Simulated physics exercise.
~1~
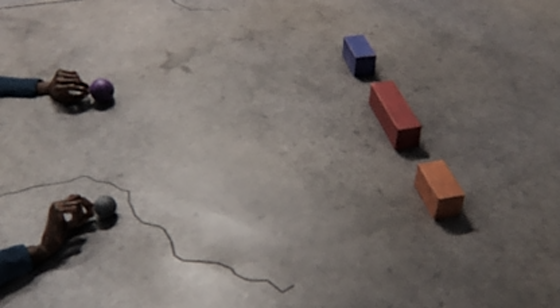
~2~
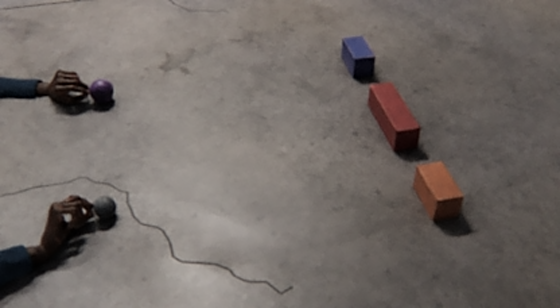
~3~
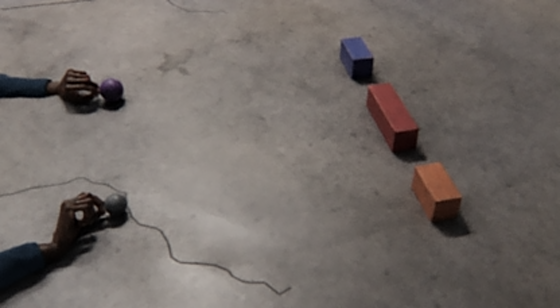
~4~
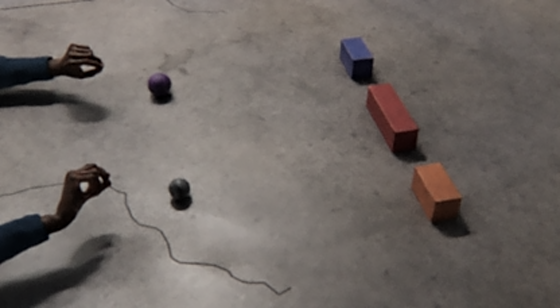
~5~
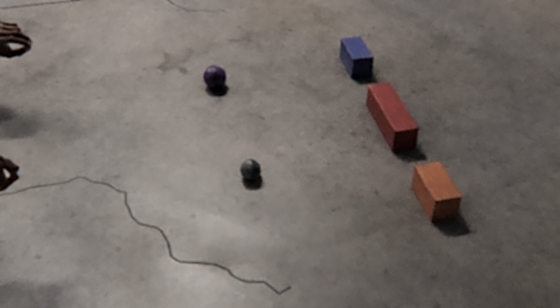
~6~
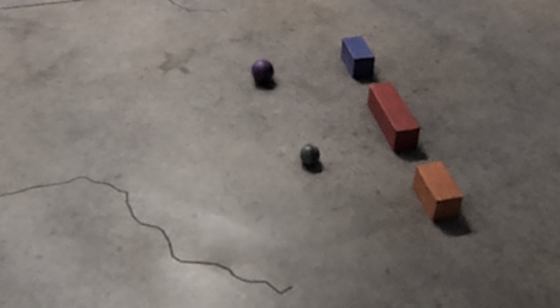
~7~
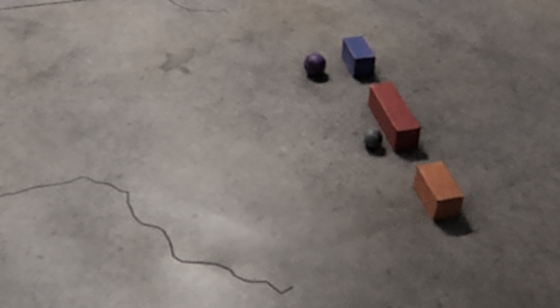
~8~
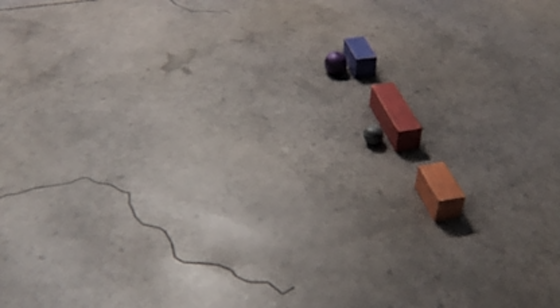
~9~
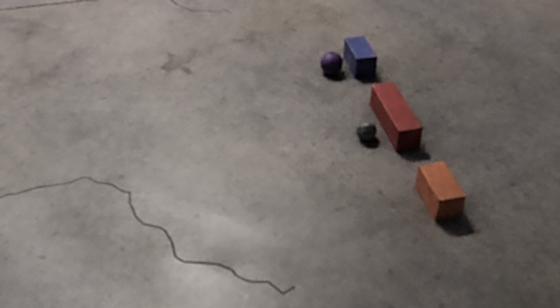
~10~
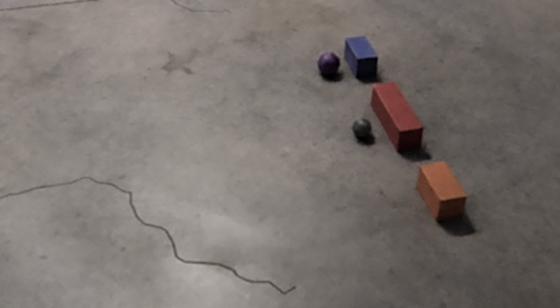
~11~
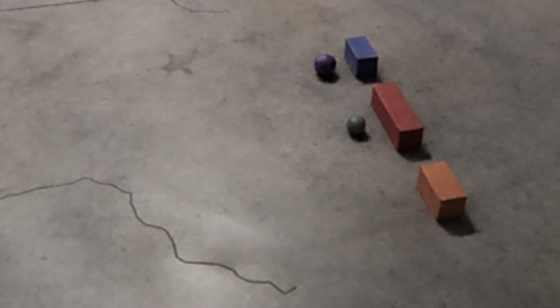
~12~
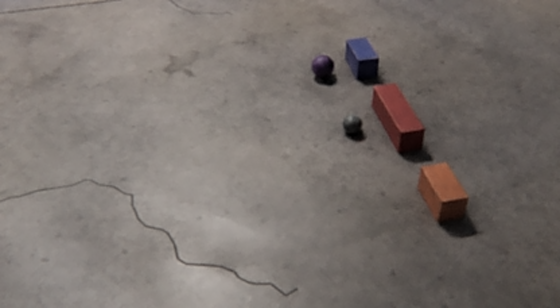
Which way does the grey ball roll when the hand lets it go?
It rolls to the right, across the floor towards the row of blocks.
